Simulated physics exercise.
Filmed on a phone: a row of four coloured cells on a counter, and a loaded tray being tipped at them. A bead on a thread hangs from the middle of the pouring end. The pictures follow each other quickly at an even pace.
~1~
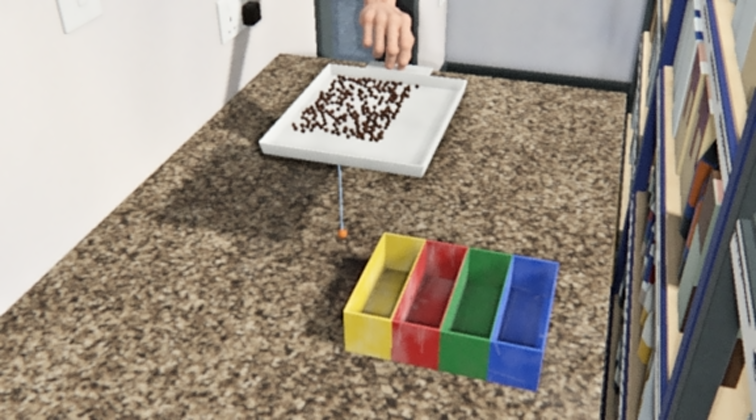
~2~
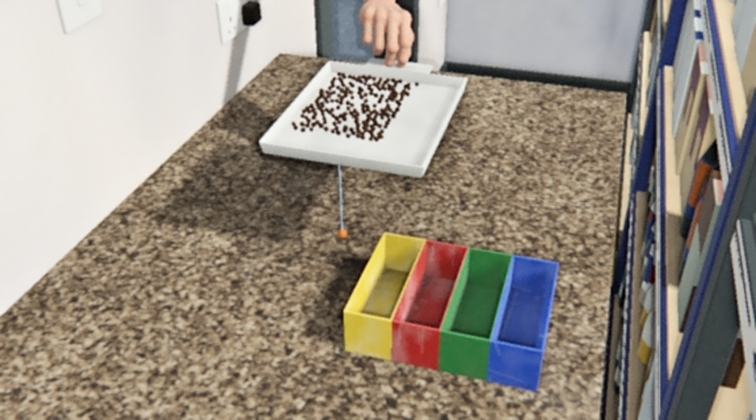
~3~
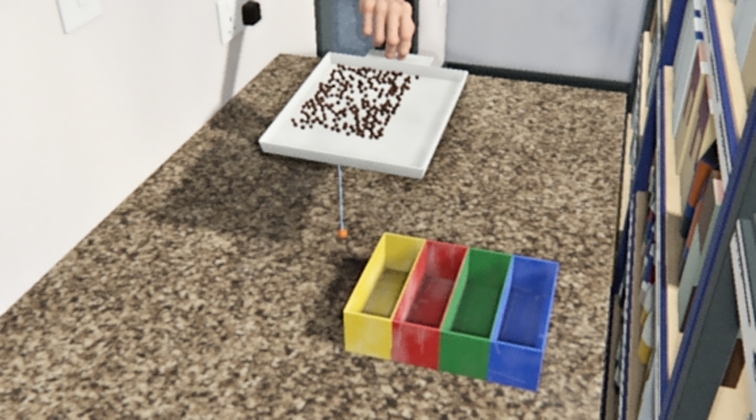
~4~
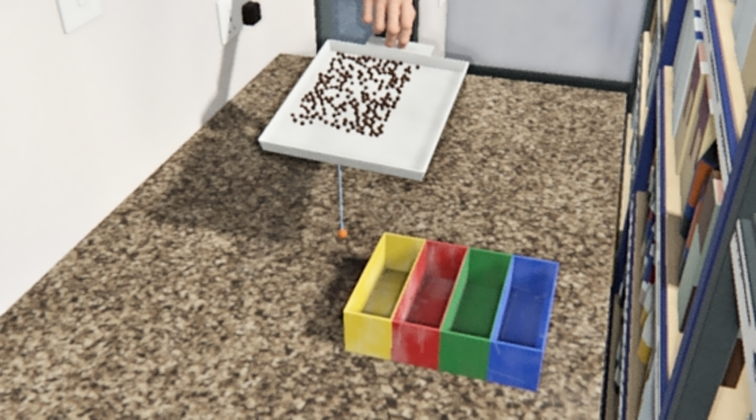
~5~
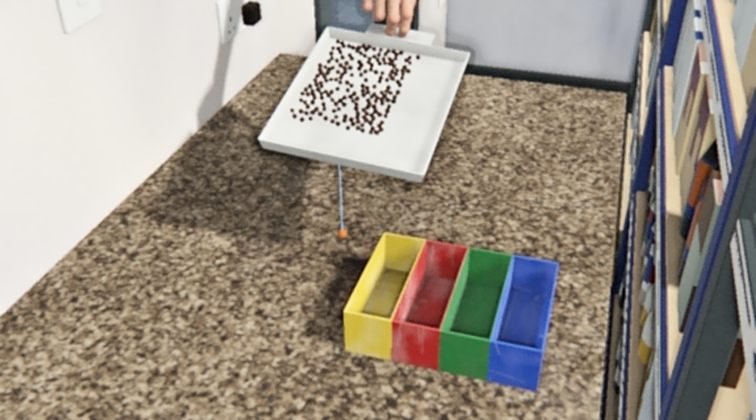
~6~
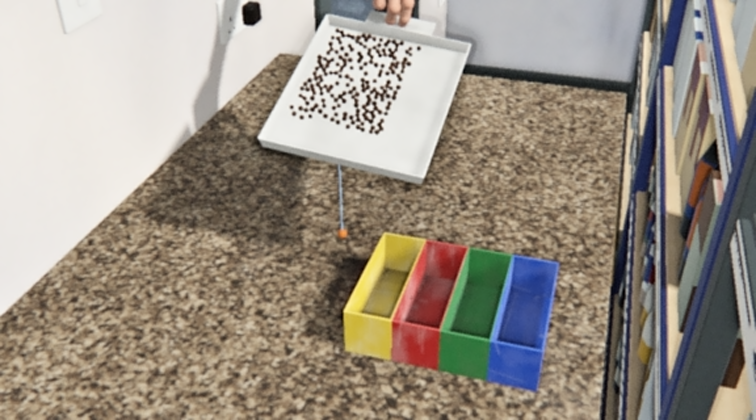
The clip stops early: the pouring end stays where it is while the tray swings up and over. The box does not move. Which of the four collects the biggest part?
It favours the yellow compartment.
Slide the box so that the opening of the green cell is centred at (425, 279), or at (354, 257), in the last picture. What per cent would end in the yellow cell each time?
First some 20, then 0 per cent.
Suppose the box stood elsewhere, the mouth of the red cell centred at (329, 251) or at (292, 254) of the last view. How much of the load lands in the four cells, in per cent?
First some 100, then 70 per cent.
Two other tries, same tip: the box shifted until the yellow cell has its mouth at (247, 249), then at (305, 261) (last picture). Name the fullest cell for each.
First the blue one, then green.
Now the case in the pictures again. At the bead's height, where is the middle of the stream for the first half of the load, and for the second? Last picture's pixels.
At about (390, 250), then at (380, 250).
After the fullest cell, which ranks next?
The runner-up: The red cell.
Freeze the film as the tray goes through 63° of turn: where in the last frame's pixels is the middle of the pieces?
Around (383, 171).
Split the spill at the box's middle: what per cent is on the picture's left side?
About 100 per cent.
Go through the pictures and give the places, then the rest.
Corners of the pouring end at (263, 141) and (421, 165), level; middle of the load at (363, 107), allspice berries; bead on its thread at (342, 234); yellow cell at (368, 332); red cell at (415, 342); green cell at (464, 352); blue cell at (515, 362), in the first frame.
Corners of the pouring end at (263, 141) and (421, 165), level; middle of the load at (363, 105), in the second frame.
Corners of the pouring end at (263, 140) and (421, 167), tipped barely, lowest at the right corner; middle of the load at (363, 100), in the third frame.
Corners of the pouring end at (262, 139) and (422, 170), tipped a little, lowest at the right corner; middle of the load at (363, 93), in the fourth frame.
Corners of the pouring end at (262, 138) and (422, 172), tipped a little, lowest at the right corner; middle of the load at (363, 86), in the fifth frame.
Corners of the pouring end at (262, 137) and (421, 175), tipped clearly, lowest at the right corner; middle of the load at (363, 80); yellow cell at (368, 332); red cell at (415, 342); green cell at (464, 352); blue cell at (515, 362), in the sixth frame.
Soon after the last picture, tray tipped steeply; most on the tray; a small part in the yellow cell; a stray few in the red cell; a small part falling or outside the box.
A little later, tray tipped past a quarter turn; about two thirds on the tray; about a quarter in the yellow cell; a small part in the red cell; a small part falling or outside the box.
Later still, tray tipped past a quarter turn; about two thirds in the yellow cell; a small part in the red cell; about a quarter falling or outside the box.
At rest, tray tipped past a quarter turn; about two thirds in the yellow cell; a small part in the red cell; none in the blue cell; none in the green cell; about a quarter outside the box.
